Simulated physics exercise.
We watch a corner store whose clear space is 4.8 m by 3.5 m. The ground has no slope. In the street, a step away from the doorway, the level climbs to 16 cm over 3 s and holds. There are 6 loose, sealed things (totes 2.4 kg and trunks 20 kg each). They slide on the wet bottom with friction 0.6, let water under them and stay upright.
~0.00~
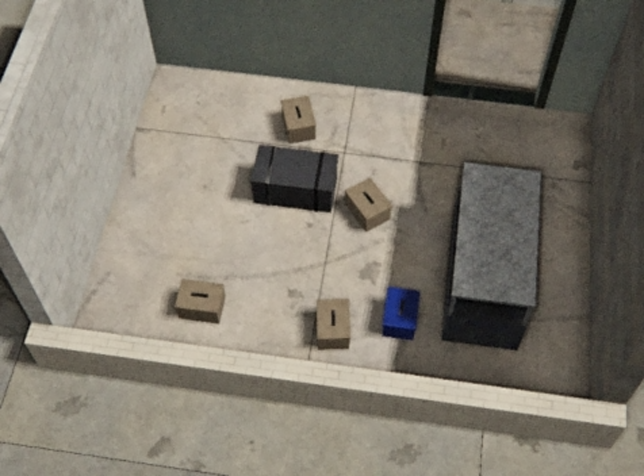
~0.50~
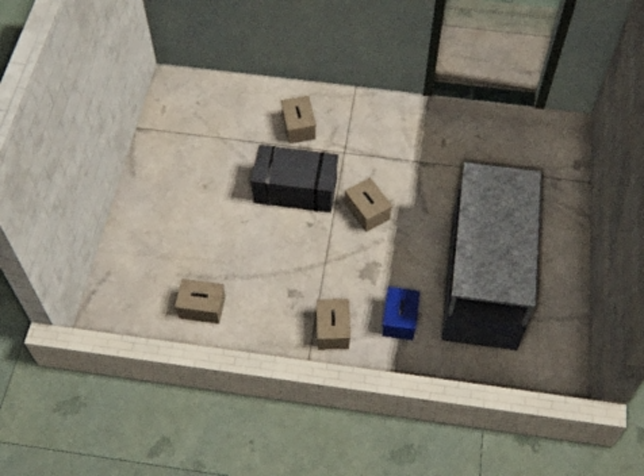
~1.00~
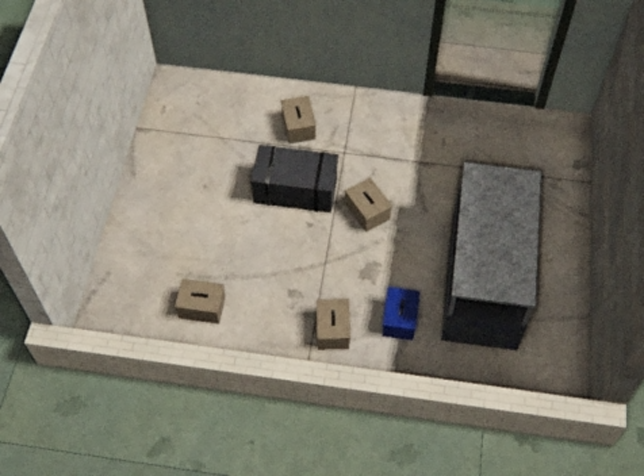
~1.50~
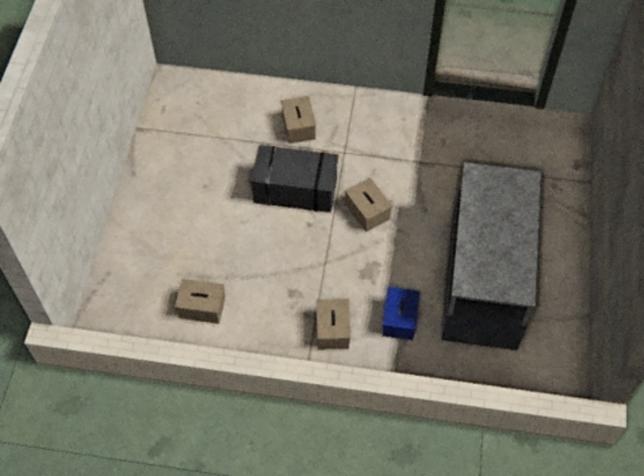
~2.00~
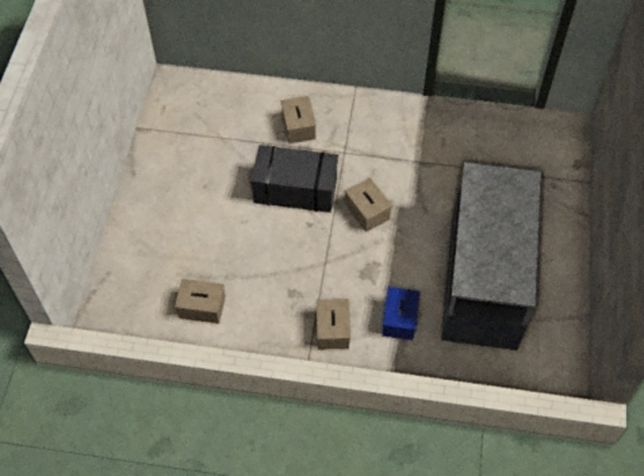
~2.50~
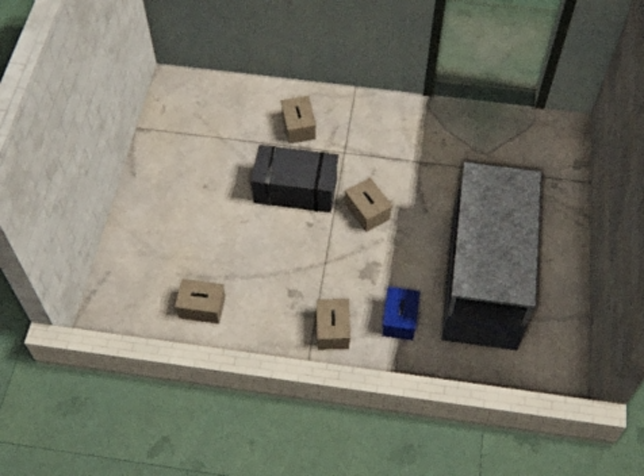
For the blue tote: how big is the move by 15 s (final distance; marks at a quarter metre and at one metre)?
Blue tote gets carried off.
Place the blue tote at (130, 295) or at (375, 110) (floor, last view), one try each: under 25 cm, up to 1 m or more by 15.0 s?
In that order: It travels far; it slides a little.
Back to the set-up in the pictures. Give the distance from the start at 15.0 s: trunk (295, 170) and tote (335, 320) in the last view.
In turn: 20 cm, 300 cm.
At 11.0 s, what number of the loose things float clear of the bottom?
At that moment 4.
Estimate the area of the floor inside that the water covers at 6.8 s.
Some 11.0 m2.
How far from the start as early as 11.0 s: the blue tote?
About 120 cm.
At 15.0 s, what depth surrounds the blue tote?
Roughly 9 cm.
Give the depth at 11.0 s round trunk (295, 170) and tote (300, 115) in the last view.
About 3 and 2 cm.
After 3.5 s the blue tote is near (402, 308), 0.0 m from its start, aground; 0 afloat.
After 6.8 s the blue tote is near (393, 337), 0.3 m from its start, afloat; 2 afloat.
After 11.0 s the blue tote is near (281, 334), 1.1 m from its start, afloat; 4 afloat.
After 15.0 s the blue tote is near (127, 267), 2.6 m from its start, afloat; 6 afloat.
